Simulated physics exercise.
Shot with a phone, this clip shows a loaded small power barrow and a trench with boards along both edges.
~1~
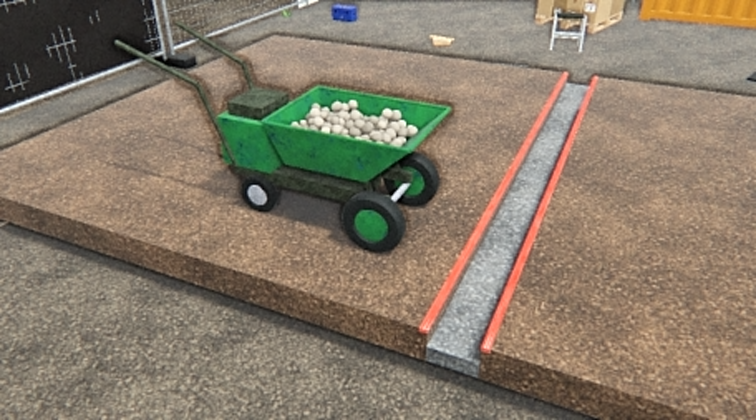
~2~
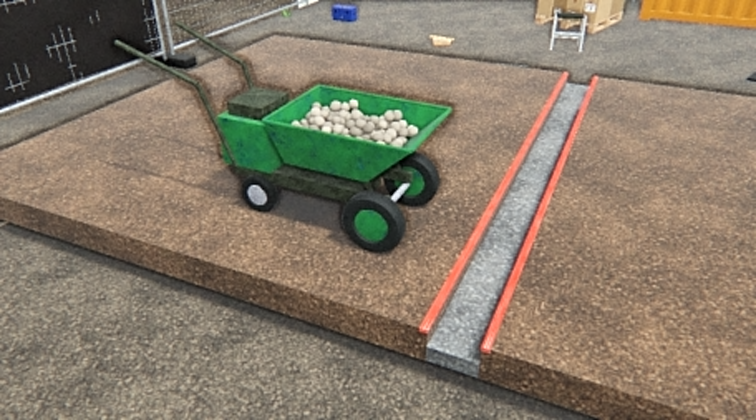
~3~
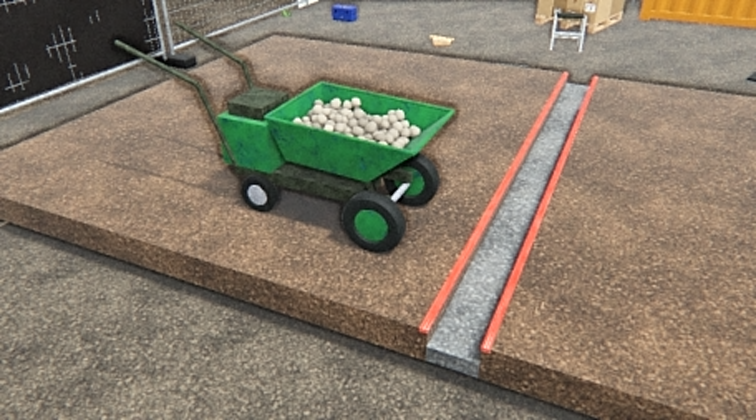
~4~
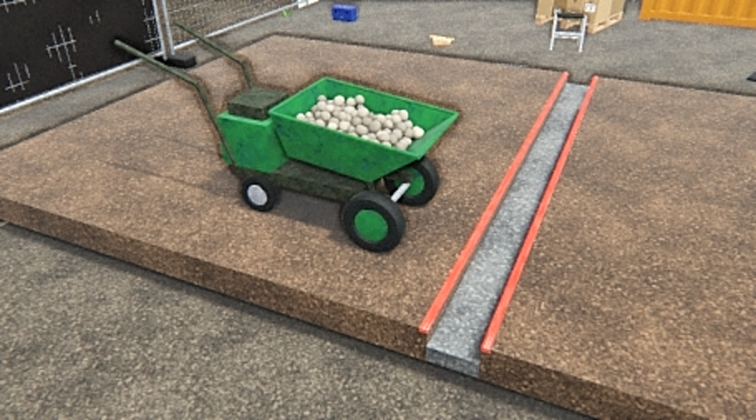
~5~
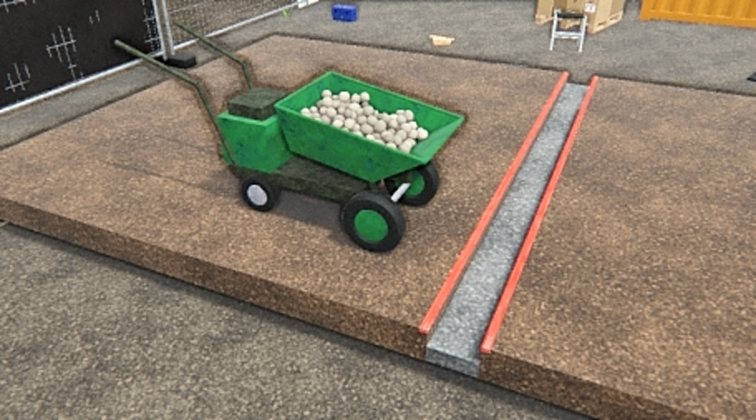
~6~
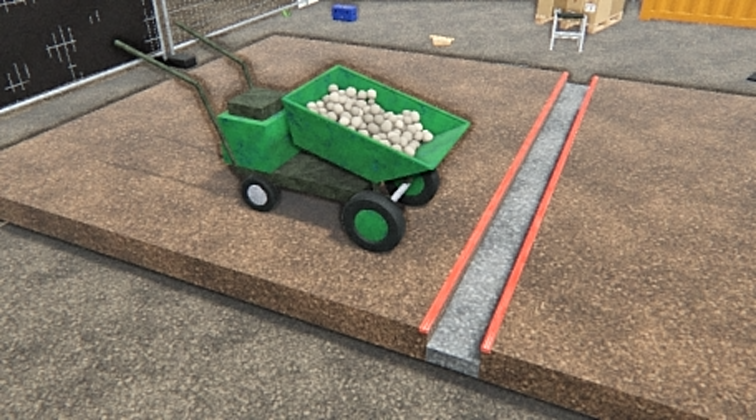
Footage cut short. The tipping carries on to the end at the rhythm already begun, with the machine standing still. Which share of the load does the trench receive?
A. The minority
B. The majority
B.
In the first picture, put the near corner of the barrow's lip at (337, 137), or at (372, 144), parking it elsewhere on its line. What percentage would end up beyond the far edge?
You'd get around 0 in a hundred, then 0 in a hundred.
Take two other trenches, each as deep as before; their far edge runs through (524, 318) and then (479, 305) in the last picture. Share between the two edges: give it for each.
90 % and 40 %, give or take.
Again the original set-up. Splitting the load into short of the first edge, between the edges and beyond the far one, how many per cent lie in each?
Short about 0 %, between about 70 %, beyond about 25 %.
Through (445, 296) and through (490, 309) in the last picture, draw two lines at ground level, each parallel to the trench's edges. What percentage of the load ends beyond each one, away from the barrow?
Roughly 100 per cent, and 40 per cent.
Soon after the last picture, skip tipped steeply; all in the skip.
A little later, skip tipped steeply; about half in the skip; about a third in or heaped over the trench; a small part beyond it; a stray few falling.
Later still, skip tipped right over; a stray few in the skip; about two thirds in or heaped over the trench; about a quarter beyond it.
At rest, skip tipped right over; a stray few in the skip; about two thirds in or heaped over the trench; about a quarter beyond it.
